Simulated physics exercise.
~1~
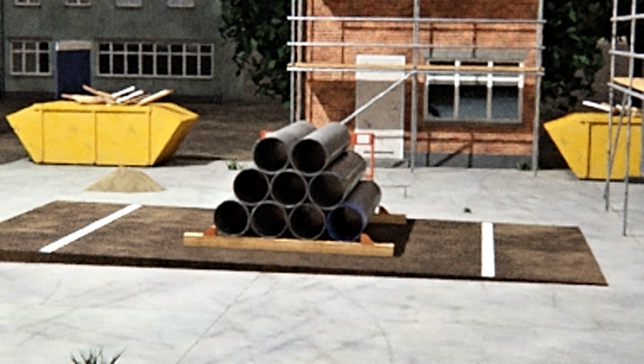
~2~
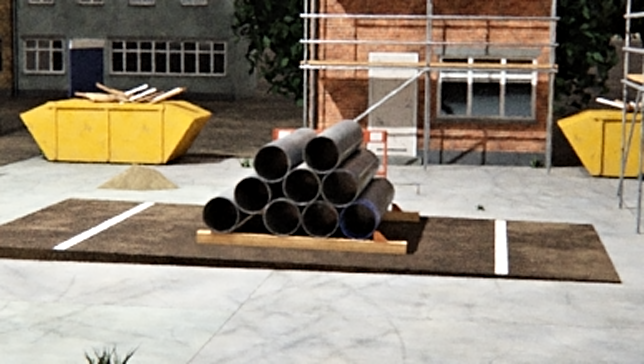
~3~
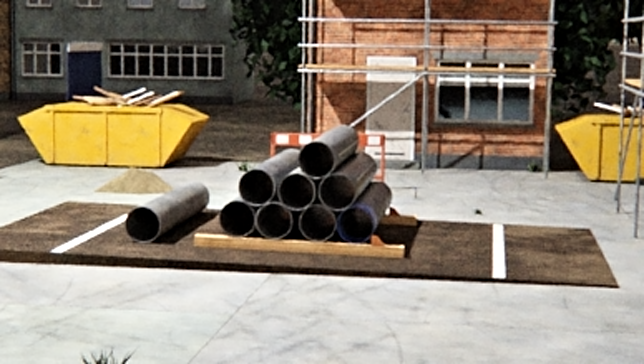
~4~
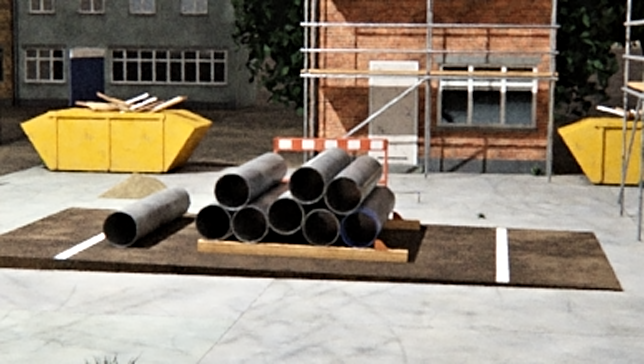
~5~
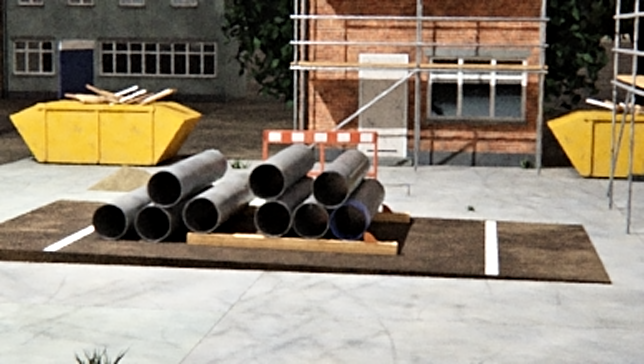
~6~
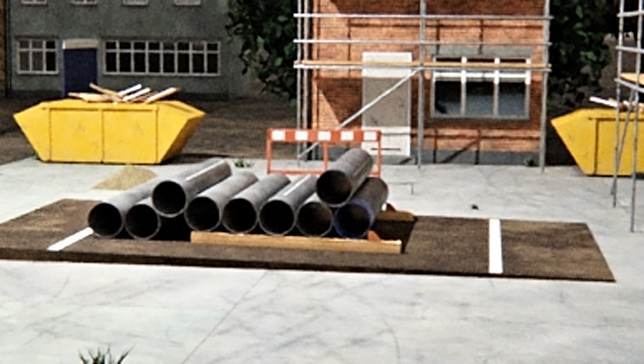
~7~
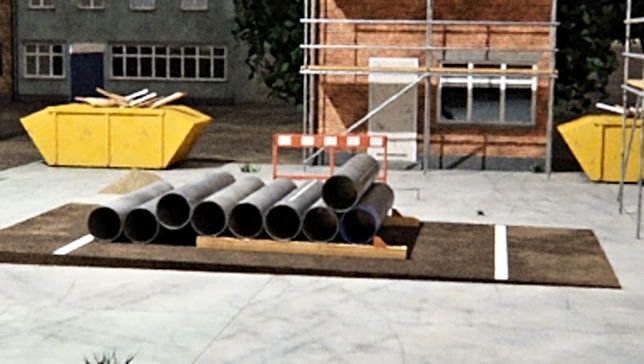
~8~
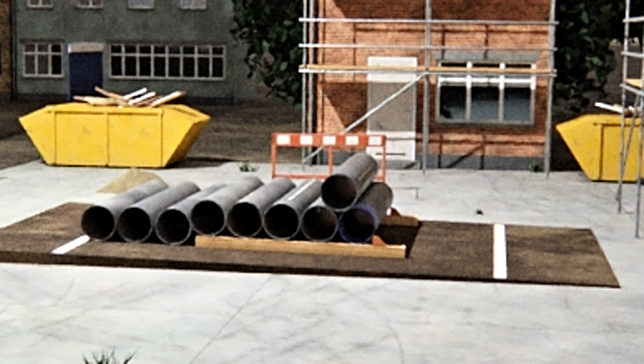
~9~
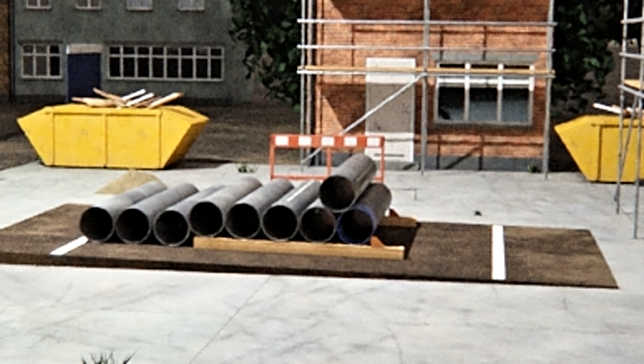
A stack of pipes slumps leftward into a row, leaving one pipe resting on top.
